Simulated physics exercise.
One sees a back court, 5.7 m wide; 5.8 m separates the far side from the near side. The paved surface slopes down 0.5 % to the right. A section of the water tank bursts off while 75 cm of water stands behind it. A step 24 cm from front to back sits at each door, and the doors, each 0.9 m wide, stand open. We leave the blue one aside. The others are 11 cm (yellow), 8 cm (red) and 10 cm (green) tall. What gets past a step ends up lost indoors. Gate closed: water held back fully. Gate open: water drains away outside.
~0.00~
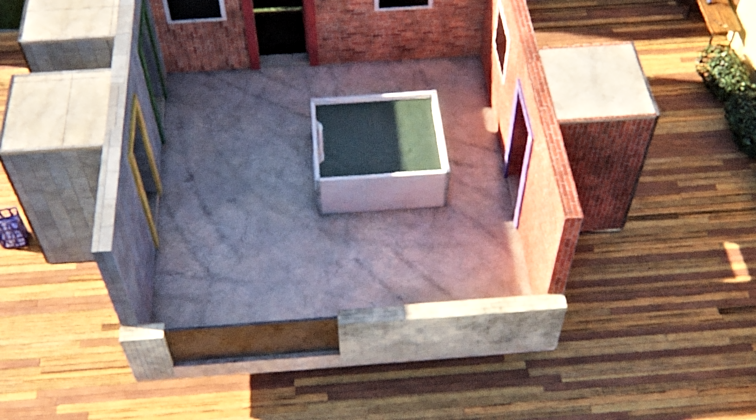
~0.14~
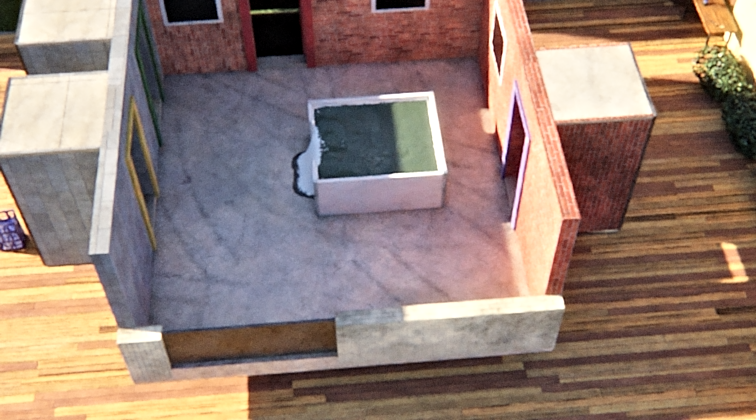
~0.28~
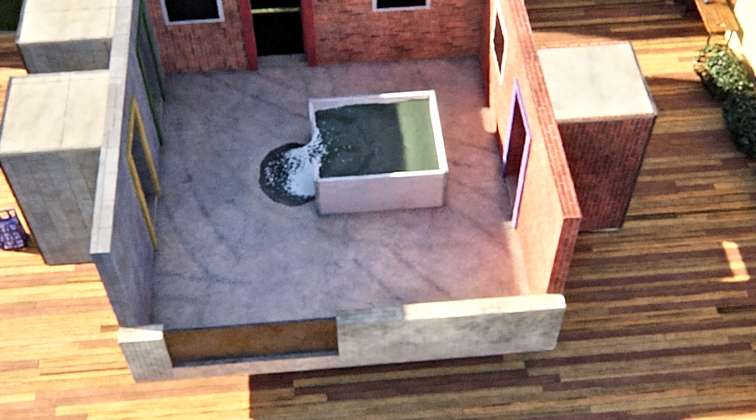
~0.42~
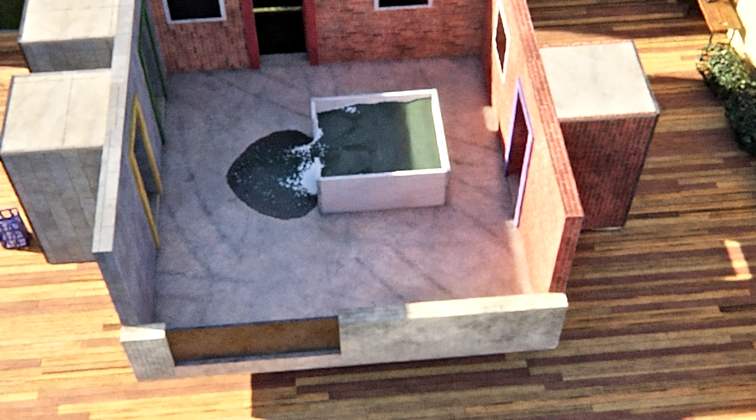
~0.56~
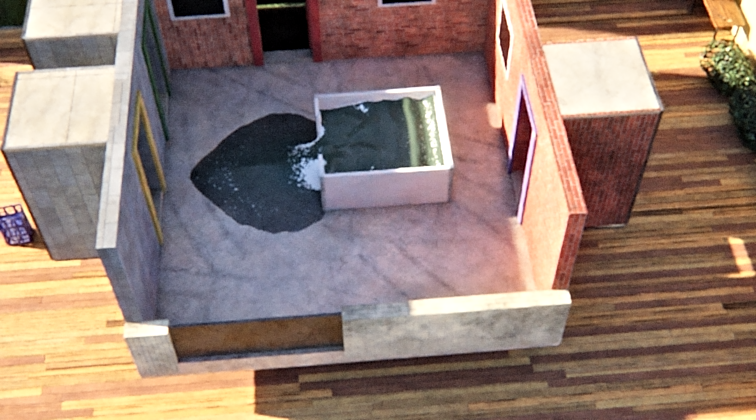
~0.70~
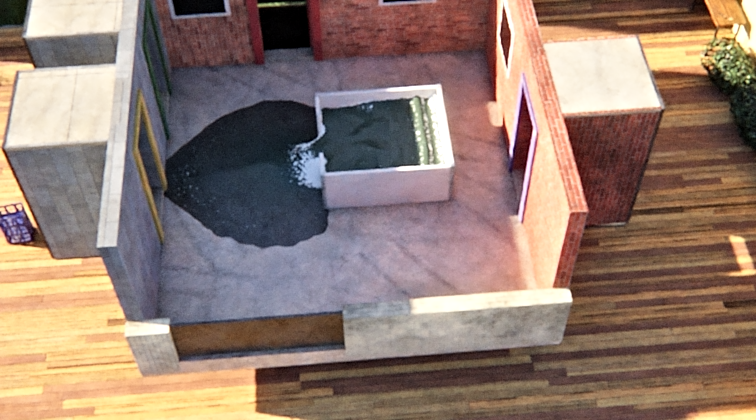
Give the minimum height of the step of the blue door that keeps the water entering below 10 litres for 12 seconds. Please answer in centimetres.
Minimum height: About 8.5 cm.
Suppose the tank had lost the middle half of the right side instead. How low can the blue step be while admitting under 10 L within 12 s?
Close to 34 cm at the least.
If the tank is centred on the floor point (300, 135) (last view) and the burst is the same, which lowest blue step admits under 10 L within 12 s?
That setup calls for roughly 10.0 cm.
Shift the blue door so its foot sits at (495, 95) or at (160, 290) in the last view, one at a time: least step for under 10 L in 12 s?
Roughly 10.0 cm for the first and 10.5 cm for the second.
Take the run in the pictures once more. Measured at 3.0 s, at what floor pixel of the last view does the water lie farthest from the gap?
Around pixel (156, 349).
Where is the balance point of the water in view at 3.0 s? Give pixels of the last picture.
(298, 170), roughly.
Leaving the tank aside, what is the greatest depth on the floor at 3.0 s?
Close to 28 centimetres.
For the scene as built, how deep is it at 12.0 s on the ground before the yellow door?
Some 5.0 centimetres.
After 1.4 s water covers 35 % of the floor, deepest (42 cm) near (319, 167); it has not reached the blue door.
After 3.0 s water covers 40 % of the floor, deepest (28 cm) near (319, 167); it has not reached the blue door.
After 12.0 s water covers 100 % of the floor, deepest (12 cm) near (442, 59); 10 cm at the blue door, 13 litres in over its 8 cm step.
At the blue door as built, the water arrived by 6.2 s and peaked near 11 cm at 9.2 s.
Run again over the same 12 s with other heights there, 30 litres in over 6.5 cm, 1 litre over 10.5 cm. The limit of 10 litres is kept from about 8.5 cm up.
